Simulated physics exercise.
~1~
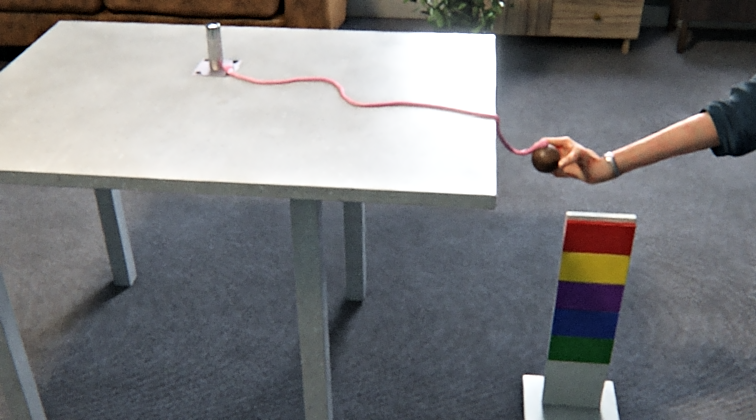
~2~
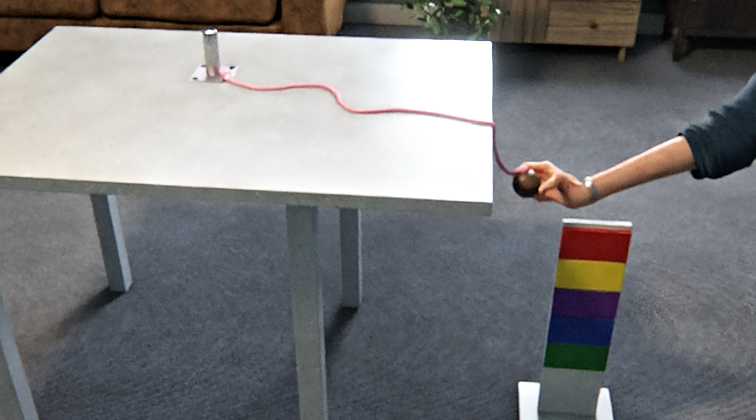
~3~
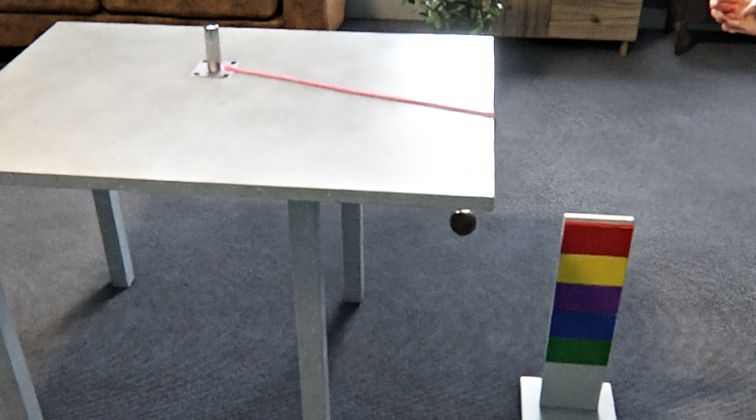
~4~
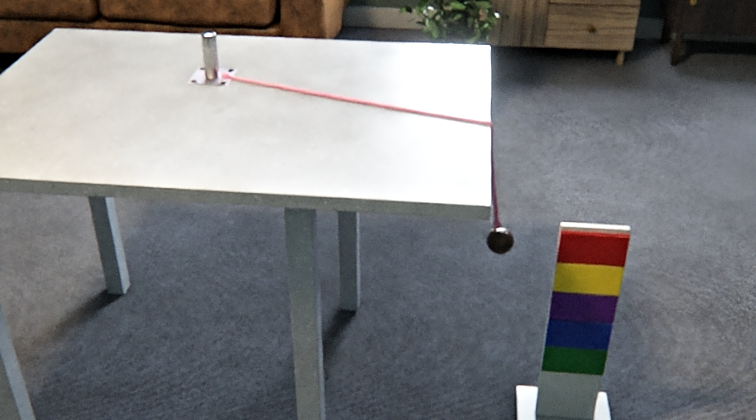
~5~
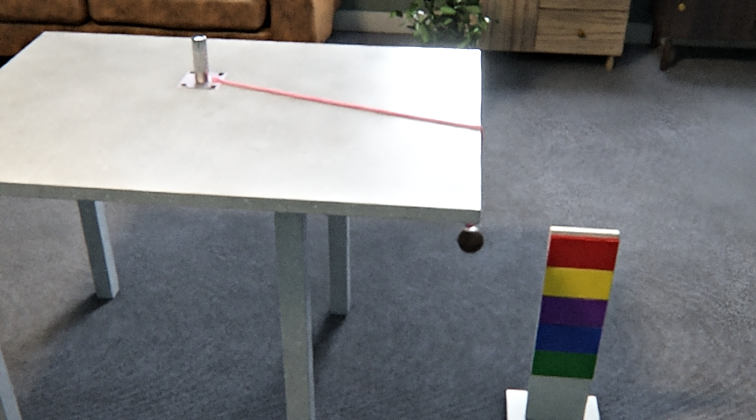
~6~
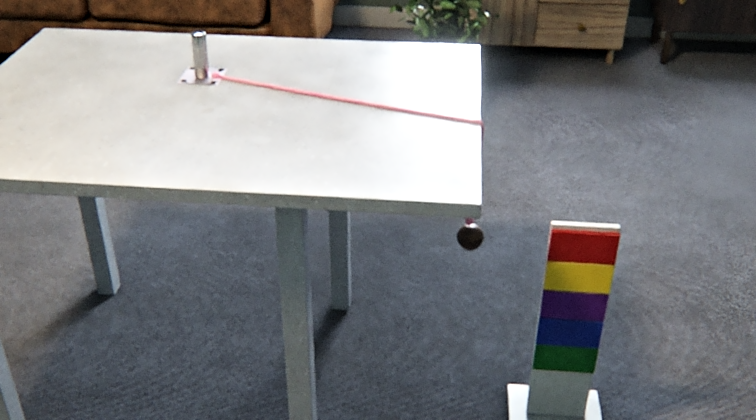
In a carpeted room, a hand releases a corded brown ball, which swings and hangs beside red.
